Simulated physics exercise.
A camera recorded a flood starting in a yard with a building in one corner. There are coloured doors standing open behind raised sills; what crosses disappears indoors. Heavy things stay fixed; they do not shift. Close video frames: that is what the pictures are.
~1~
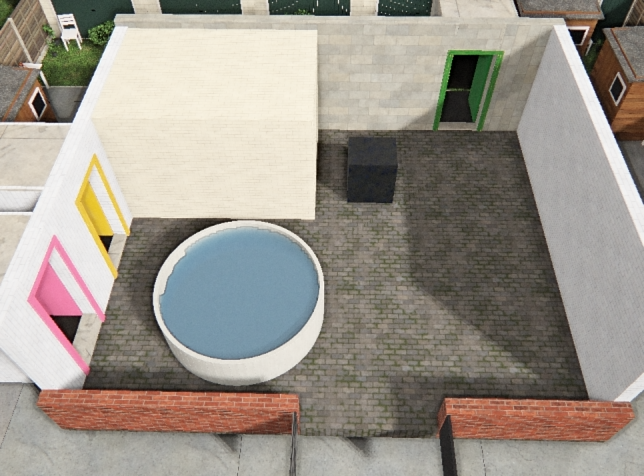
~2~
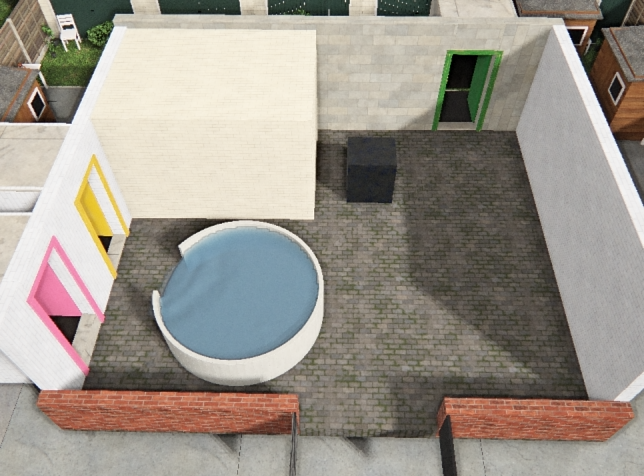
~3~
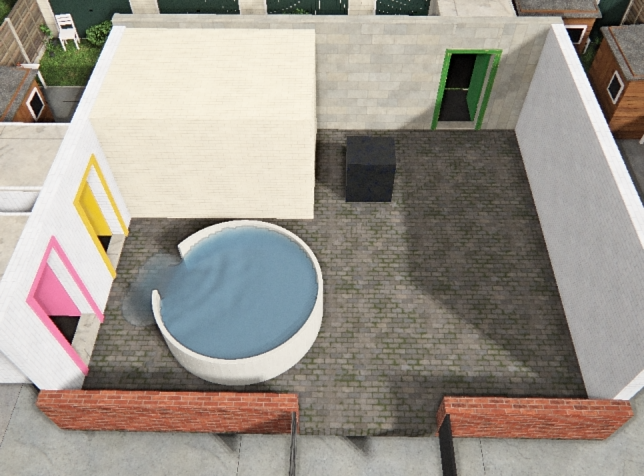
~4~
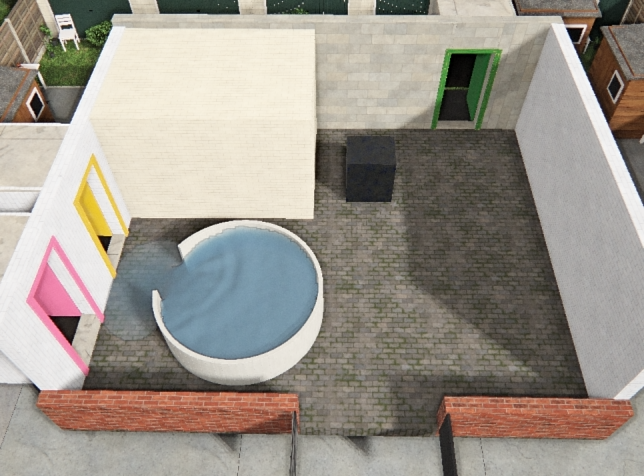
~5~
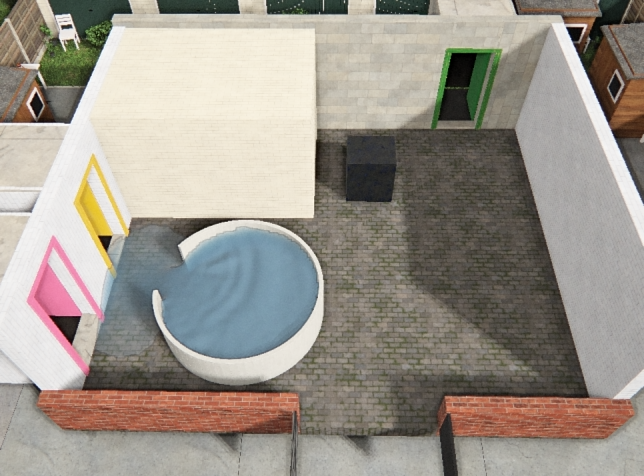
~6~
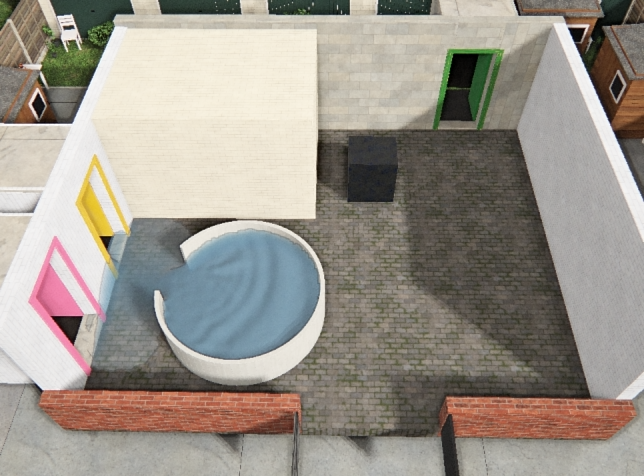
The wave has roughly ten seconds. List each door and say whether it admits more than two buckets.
As I see it, yellow door: Overshoots. Pink door: Does not overshoot. Green door: Does not overshoot.
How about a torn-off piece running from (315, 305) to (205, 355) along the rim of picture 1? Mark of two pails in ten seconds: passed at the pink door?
My reading: Pink door stays under.
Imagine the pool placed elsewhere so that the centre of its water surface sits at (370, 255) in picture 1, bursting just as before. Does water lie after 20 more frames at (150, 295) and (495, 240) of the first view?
Soaked, bone-dry.
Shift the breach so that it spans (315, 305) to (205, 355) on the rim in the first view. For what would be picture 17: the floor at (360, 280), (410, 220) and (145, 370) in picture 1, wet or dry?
As listed: Clear, clear, flooded.
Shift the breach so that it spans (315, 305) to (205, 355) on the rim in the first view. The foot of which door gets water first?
The door marked pink.
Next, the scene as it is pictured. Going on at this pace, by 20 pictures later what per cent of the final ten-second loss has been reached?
It comes to around 45 per cent.
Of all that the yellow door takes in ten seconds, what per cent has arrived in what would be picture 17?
I'd put it at 30 percent.
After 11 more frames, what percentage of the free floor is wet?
Around 20 percent.
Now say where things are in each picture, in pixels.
In the first frame, still water in the round tank at (240, 288).
In the second frame, the front is at a hidden place, out from the gap at (172, 285).
In the third frame, water pours out at (172, 285) and has run to (154, 259).
In the fourth frame, water pours out at (172, 286) and has run to (130, 256).
In the fifth frame, water pours out at (172, 285) and has run to (127, 237).
In the sixth frame, water pours out at (174, 285) and has run to (133, 221).
A moment on, water covers 10 % of the floor; the yellow door far over two buckets in, the pink door wet at the sill, nothing in, the green door not reached.
Next, water covers 20 % of the floor; the yellow door far over two buckets in, the pink door wet at the sill, nothing in, the green door not reached.
Then, water covers 35 % of the floor; the yellow door far over two buckets in, the pink door wet at the sill, nothing in, the green door not reached.
Later, water covers 75 % of the floor; the yellow door far over two buckets in, the pink door wet at the sill, nothing in, the green door not reached.
In the end, water covers 85 % of the floor; the yellow door far over two buckets in, the pink door wet at the sill, nothing in, the green door wet at the sill, nothing in.
